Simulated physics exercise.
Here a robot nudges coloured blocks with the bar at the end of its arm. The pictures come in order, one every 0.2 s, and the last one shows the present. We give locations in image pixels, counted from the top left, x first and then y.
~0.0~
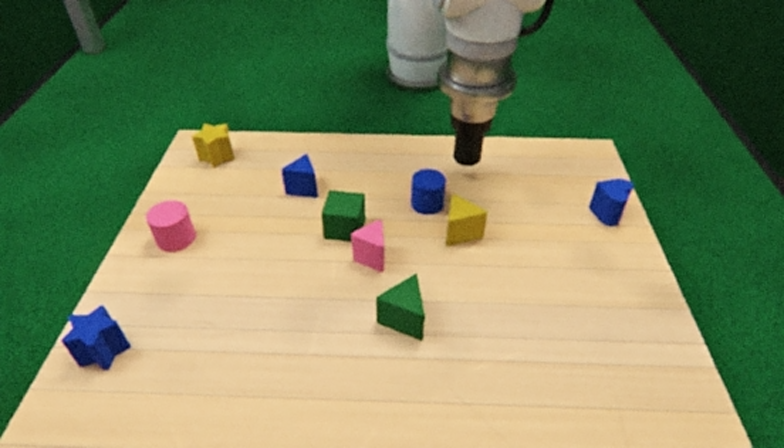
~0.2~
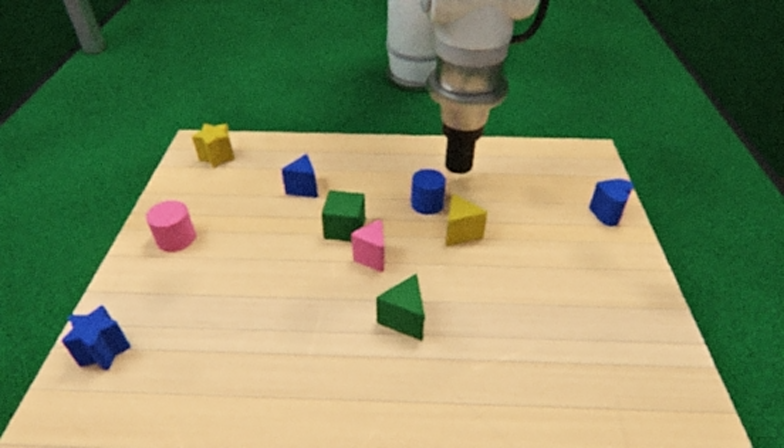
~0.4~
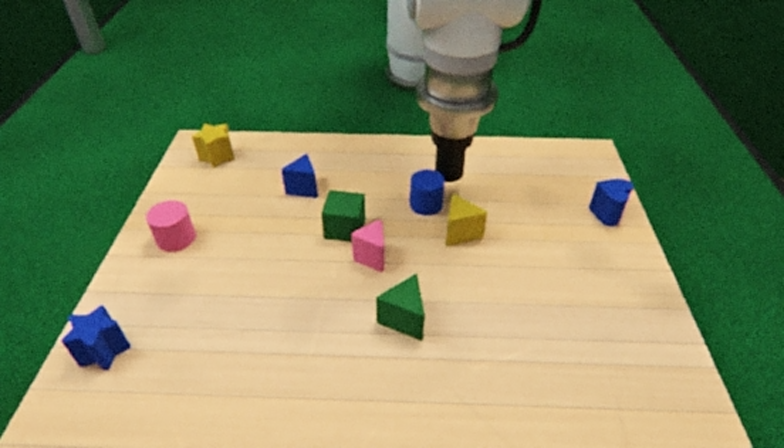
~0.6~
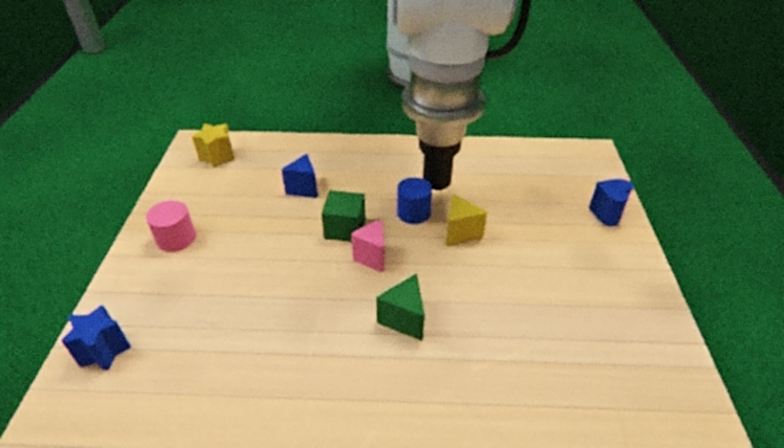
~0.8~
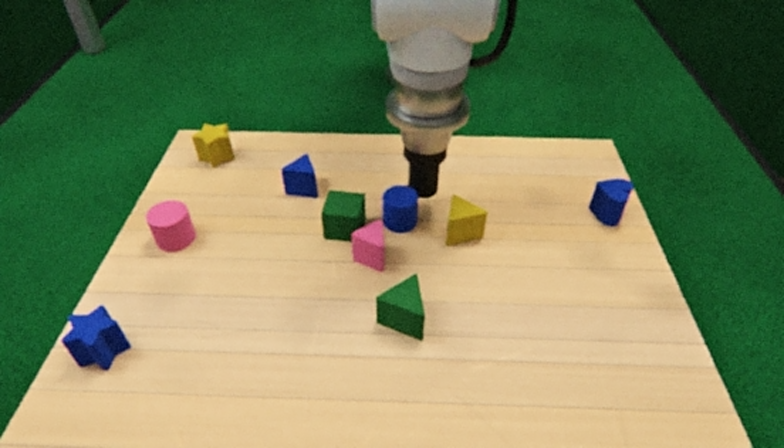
Robot arm lowering its dark bar to a blue cylinder and pushing it left and slightly nearer, between green and yellow blocks.
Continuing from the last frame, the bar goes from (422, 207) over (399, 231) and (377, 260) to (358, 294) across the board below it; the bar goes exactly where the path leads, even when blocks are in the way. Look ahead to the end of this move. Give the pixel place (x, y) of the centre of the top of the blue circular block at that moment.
Around pixel (337, 235).
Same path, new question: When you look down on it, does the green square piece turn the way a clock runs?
The answer is yes.
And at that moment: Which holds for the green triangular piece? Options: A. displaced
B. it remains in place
The correct letter is B.
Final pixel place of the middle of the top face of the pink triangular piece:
Close to (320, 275).
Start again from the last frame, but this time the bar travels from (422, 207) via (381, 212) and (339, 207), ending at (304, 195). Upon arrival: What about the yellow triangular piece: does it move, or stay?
When the path is over, the yellow triangular piece is still on its spot.
The first path, step by step. One third of the way, bar at (399, 214); green square piece at (337, 204), turned 15° clockwise; pink triangular piece at (363, 244), turned 35° anticlockwise; blue circular block at (369, 217).
Two thirds of the way, bar at (377, 243); green square piece at (330, 205), turned 35° clockwise; pink triangular piece at (348, 255), turned 105° anticlockwise; blue circular block at (341, 233).
At the end, bar at (357, 277); green square piece at (330, 205), turned 35° clockwise; pink triangular piece at (320, 275), turned 45° anticlockwise; blue circular block at (337, 235); green triangular piece still; yellow triangular piece still.
